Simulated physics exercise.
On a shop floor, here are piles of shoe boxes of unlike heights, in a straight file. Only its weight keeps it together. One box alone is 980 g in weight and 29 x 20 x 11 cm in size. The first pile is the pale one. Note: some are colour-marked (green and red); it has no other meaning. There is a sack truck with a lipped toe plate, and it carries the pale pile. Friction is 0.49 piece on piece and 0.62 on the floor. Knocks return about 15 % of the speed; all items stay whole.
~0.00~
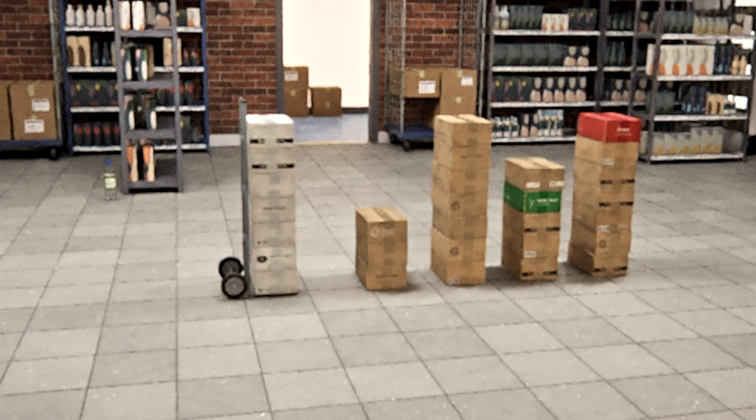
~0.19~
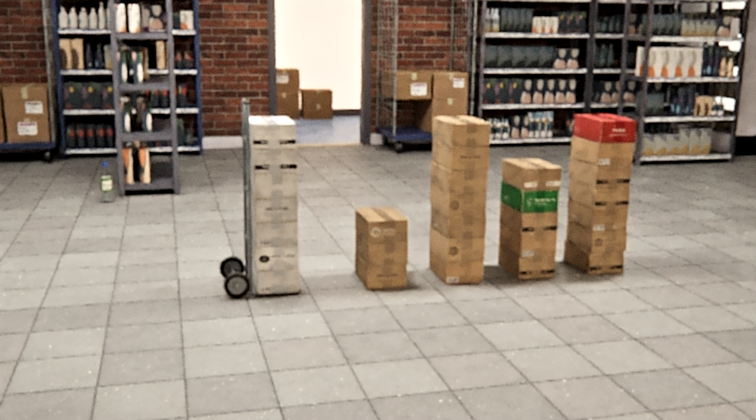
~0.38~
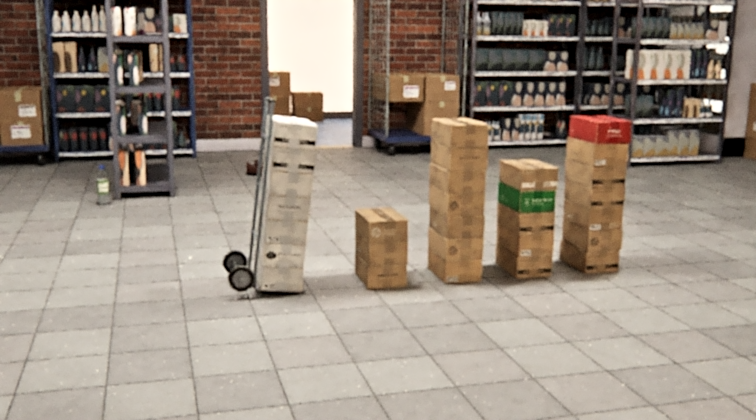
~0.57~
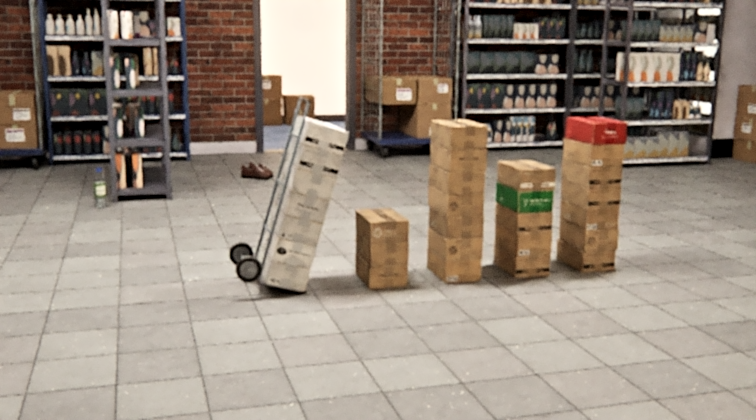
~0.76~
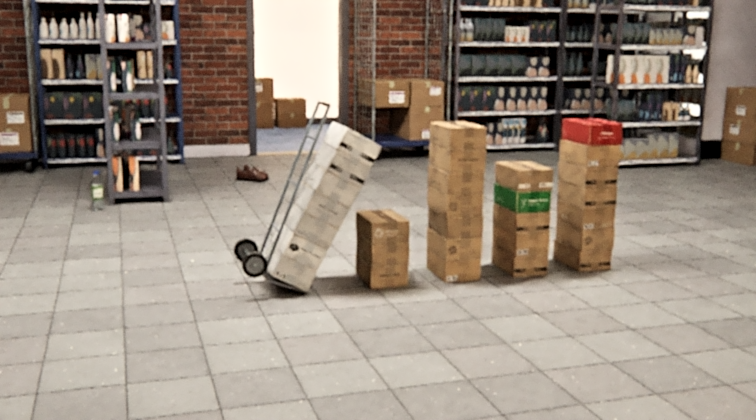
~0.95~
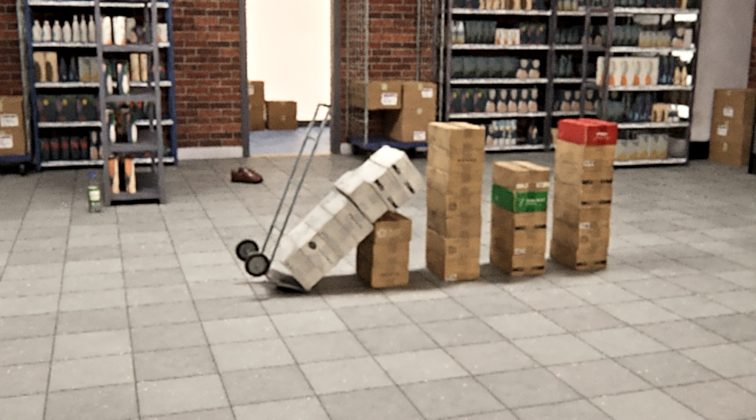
In this clip, a hand truck holding a pale stack of boxes tilts forward to the right beside a row of four brown box stacks, and the pale stack leans away from its frame onto the short neighbouring stack.
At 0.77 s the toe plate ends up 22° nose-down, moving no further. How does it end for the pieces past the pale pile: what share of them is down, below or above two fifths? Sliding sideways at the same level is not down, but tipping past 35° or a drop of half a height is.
The share down is below two fifths.
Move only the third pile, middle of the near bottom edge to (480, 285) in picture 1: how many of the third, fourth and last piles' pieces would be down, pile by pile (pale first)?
Third 0; fourth 0; last 0.
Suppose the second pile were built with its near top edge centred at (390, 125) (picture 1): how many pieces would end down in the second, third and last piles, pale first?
In that case second 7, third 6, last 7.
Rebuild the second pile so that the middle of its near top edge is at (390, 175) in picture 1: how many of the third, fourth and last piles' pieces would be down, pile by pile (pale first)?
Counts down - third: 0; fourth: 0; last: 0.
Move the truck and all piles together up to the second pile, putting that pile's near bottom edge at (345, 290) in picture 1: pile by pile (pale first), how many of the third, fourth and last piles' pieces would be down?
After that shift, the third pile would have 0 down, the fourth 0 and the last 0.
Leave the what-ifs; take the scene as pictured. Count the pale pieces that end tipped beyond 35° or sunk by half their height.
In total, 7 of the pale pieces.
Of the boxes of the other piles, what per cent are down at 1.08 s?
By that time it is 0 percent.
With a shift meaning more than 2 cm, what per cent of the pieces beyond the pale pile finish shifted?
Fraction: 10 %.
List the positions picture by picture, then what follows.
In the first frame (places mark the middle of the side facing us; the camera moves round a little), truck frame (245, 142) 0° forward; green box (544, 202); red box (624, 131); the rest undisturbed.
Truck frame (248, 143) 0° forward; red box (619, 132), in the second frame.
Truck frame (269, 140) 7° forward, top of the pale pile leaning 7°; red box (614, 133); the rest undisturbed, in the third frame.
Truck frame (299, 138) 17° forward, top of the pale pile leaning 17°; red box (610, 134); the rest undisturbed, in the fourth frame.
Truck frame (316, 140) 22° forward, top of the pale pile leaning 29°; red box (606, 135); the rest undisturbed, in the fifth frame.
Truck frame (317, 141) 22° forward, top of the pale pile leaning 53°; red box (602, 135); green box (532, 202); one has shifted, in the sixth frame.
After 1.01 s, 7 of the pale pile down; none of the 22 other boxes down, 1 disturbed.
After 1.08 s, 7 of the pale pile down; none of the 22 other boxes down, 4 disturbed.
After 1.28 s, 7 of the pale pile down; none of the 22 other boxes down, 5 disturbed.
At rest (1.9 s), 7 of the pale pile down; none of the 22 other boxes down, 4 disturbed; red box unmoved; green box unmoved. That is 0 per cent. As the last picture would show them, middles, red box near (587, 132), green box near (519, 197).
